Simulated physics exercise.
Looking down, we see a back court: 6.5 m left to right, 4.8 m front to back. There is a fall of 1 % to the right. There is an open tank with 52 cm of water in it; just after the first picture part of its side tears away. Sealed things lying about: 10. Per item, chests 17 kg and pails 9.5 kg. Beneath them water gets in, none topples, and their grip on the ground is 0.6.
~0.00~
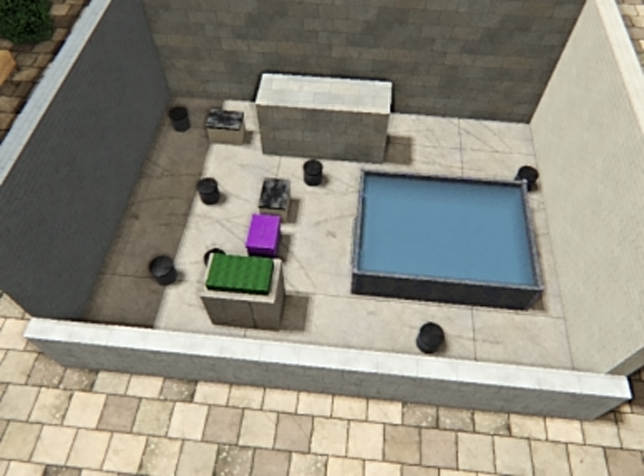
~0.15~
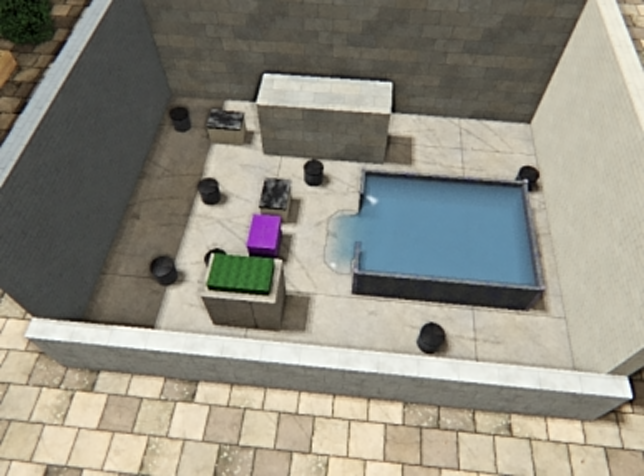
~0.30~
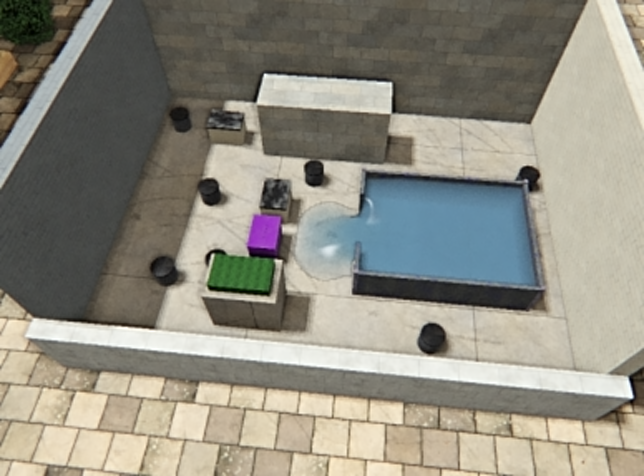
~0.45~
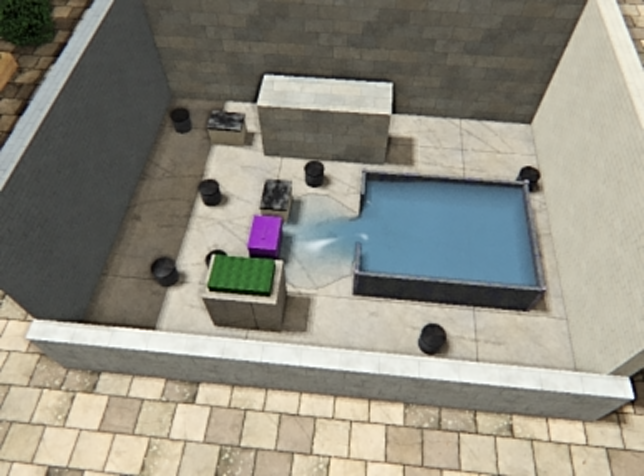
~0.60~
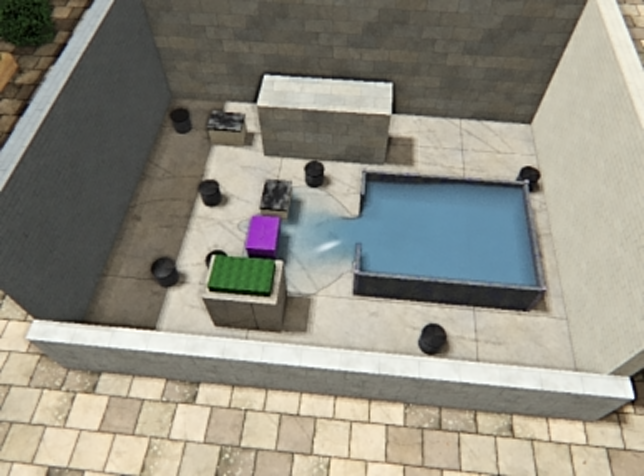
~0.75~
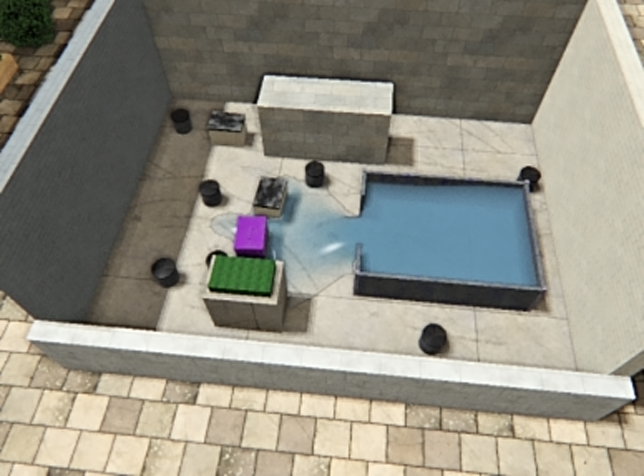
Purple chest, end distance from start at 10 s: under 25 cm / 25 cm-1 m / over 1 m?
The move is big.
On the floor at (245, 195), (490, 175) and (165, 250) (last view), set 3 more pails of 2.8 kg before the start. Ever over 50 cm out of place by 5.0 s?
In the order listed: Across the line; behind the line; across the line.
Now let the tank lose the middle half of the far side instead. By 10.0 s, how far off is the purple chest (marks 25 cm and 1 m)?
After that, the purple chest hardly moves.
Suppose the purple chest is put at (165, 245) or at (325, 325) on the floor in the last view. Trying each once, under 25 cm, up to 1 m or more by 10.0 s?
In that order: It goes a long way; it hardly budges.
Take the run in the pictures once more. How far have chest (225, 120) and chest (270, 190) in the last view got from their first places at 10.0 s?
In turn: 250 cm, 150 cm.
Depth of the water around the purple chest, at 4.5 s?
13 cm, roughly.
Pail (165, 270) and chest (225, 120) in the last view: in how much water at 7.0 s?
Around 6 cm and 9 cm.
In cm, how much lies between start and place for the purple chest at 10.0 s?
140 cm.
After 2.0 s the purple chest is near (127, 230), 1.9 m from its start, aground; 0 afloat.
After 4.5 s the purple chest is near (126, 298), 2.0 m from its start, afloat; 4 afloat.
After 7.0 s the purple chest is near (192, 294), 1.3 m from its start, afloat; 3 afloat.
After 10.0 s the purple chest is near (186, 303), 1.4 m from its start, afloat; 3 afloat.
